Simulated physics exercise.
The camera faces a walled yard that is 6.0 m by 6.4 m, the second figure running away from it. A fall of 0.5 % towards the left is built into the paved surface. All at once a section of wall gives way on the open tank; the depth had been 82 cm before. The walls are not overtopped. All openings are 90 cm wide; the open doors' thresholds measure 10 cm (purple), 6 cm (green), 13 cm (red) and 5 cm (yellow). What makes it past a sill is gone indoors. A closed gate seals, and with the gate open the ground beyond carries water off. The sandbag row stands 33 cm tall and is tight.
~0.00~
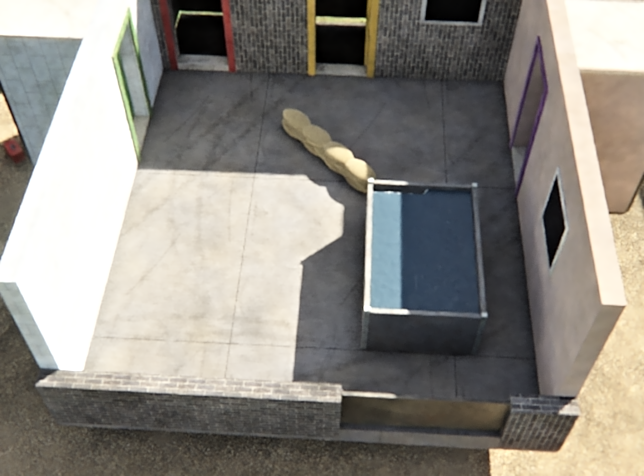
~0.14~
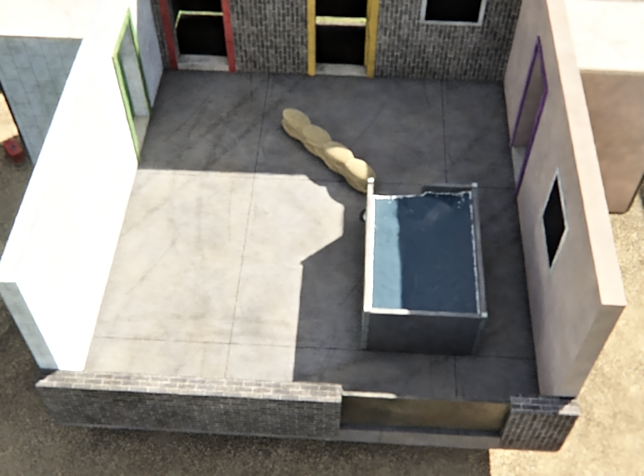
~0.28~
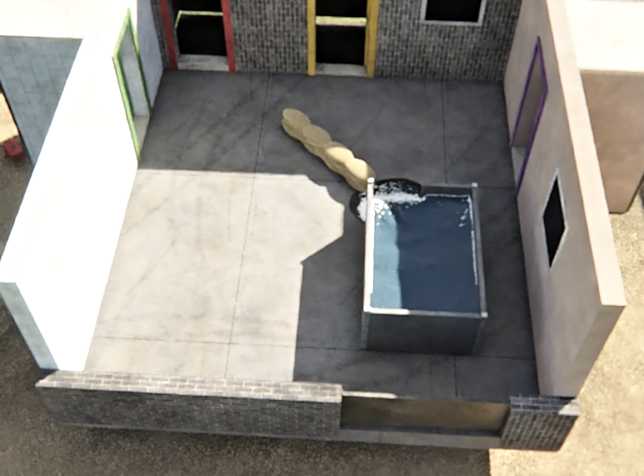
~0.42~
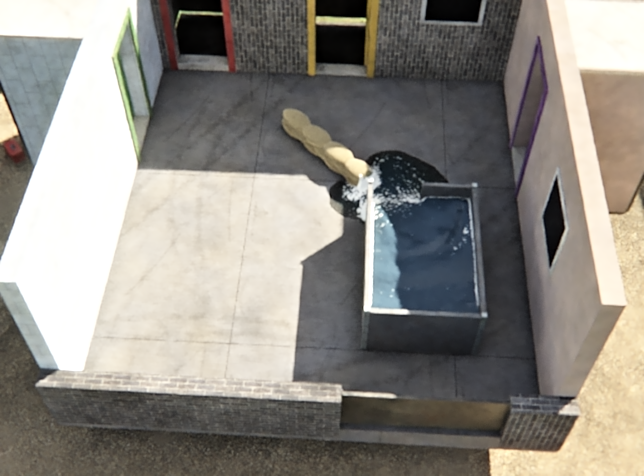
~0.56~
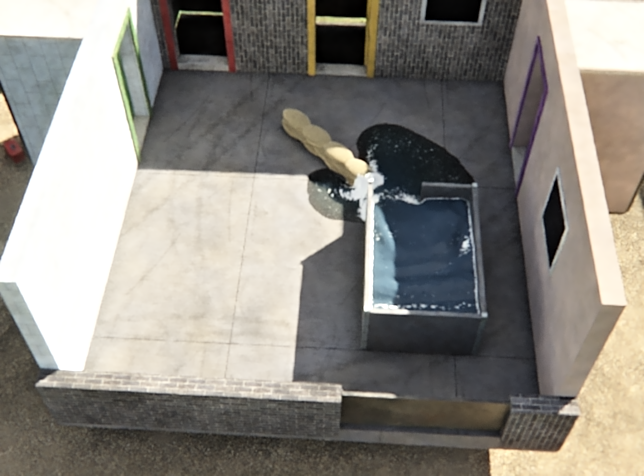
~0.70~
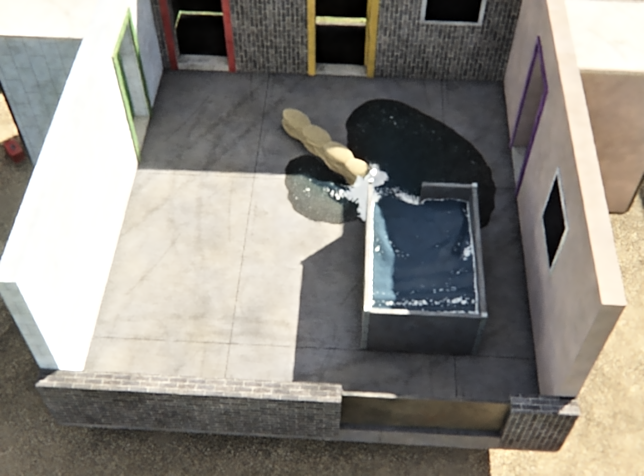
Water pours through the open tank's far side and spreads across the yard's grey paving.
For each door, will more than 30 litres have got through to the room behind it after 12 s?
Purple door: The total remains smaller than the cap. Green door: The total grows larger than the cap. Red door: The total remains smaller than the cap. Yellow door: The total grows larger than the cap.
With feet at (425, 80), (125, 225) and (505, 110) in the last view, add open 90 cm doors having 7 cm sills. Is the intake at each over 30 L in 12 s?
In turn: Beyond it, short of it, beyond it.
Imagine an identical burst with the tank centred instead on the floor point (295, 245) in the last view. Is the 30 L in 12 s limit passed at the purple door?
Lab note: Purple door limit not exceeded.
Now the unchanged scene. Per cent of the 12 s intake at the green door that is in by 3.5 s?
Around 20 percent.
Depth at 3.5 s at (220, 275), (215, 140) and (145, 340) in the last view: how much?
Roughly 0, 2, 0 cm.
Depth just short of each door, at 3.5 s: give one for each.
Depths: Purple door 10 cm, green door 7 cm, red door 7 cm, yellow door 12 cm.
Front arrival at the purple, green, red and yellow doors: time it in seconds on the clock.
Purple: 0.9 s; green: 2.0 s; red: 2.6 s; yellow: 1.0 s.
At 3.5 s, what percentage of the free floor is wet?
I'd say around 50 % is wet.
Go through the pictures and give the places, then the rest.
In the first frame, the open tank at (423, 248) is whole and still, 82 cm deep.
In the second frame, the front is at a hidden place, 0.5 m from the gap on the open tank's far side; 0.2 m2 of floor is under water; 82 cm left at the back of the open tank.
In the third frame, water pours out on the open tank's far side and has run 0.8 m, to a hidden place; typically 12 cm deep outside, 82 cm at the open tank's back.
In the fourth frame, the front is at (385, 155), 1.4 m from the gap on the open tank's far side; 1.7 m2 of floor is under water; 82 cm left at the back of the open tank.
In the fifth frame, water pours out on the open tank's far side and has run 2.0 m, to (378, 129); typically 5 cm deep outside, 76 cm at the open tank's back.
In the sixth frame, the front is at (375, 104), 2.6 m from the gap on the open tank's far side; 4.8 m2 of floor is under water; 68 cm left at the back of the open tank.
After 1.4 s water covers 30 % of the floor and is deepest (44 cm) near (365, 197); purple door 6 cm at the sill, 0 L in, green door not reached, red door not reached, yellow door 11 cm at the sill, 9 L in.
After 2.2 s water covers 45 % of the floor and is deepest (40 cm) near (463, 90); purple door 4 cm at the sill, 0 L in, green door 10 cm at the sill, 0 L in, red door not reached, yellow door 17 cm at the sill, 51 L in.
After 3.5 s water covers 50 % of the floor and is deepest (24 cm) near (365, 197); purple door 10 cm at the sill, 0 L in, green door 7 cm at the sill, 14 L in, red door 7 cm at the sill, 0 L in, yellow door 12 cm at the sill, 109 L in.
After 7.0 s water covers 70 % of the floor and is deepest (14 cm) near (377, 198); purple door 5 cm at the sill, 1 L in, green door 11 cm at the sill, 50 L in, red door 13 cm at the sill, 5 L in, yellow door 8 cm at the sill, 157 L in.
After 12.0 s water covers 95 % of the floor and is deepest (12 cm) near (99, 314); purple door 3 cm at the sill, 1 L in, green door 8 cm at the sill, 78 L in, red door 8 cm at the sill, 5 L in, yellow door 6 cm at the sill, 178 L in.
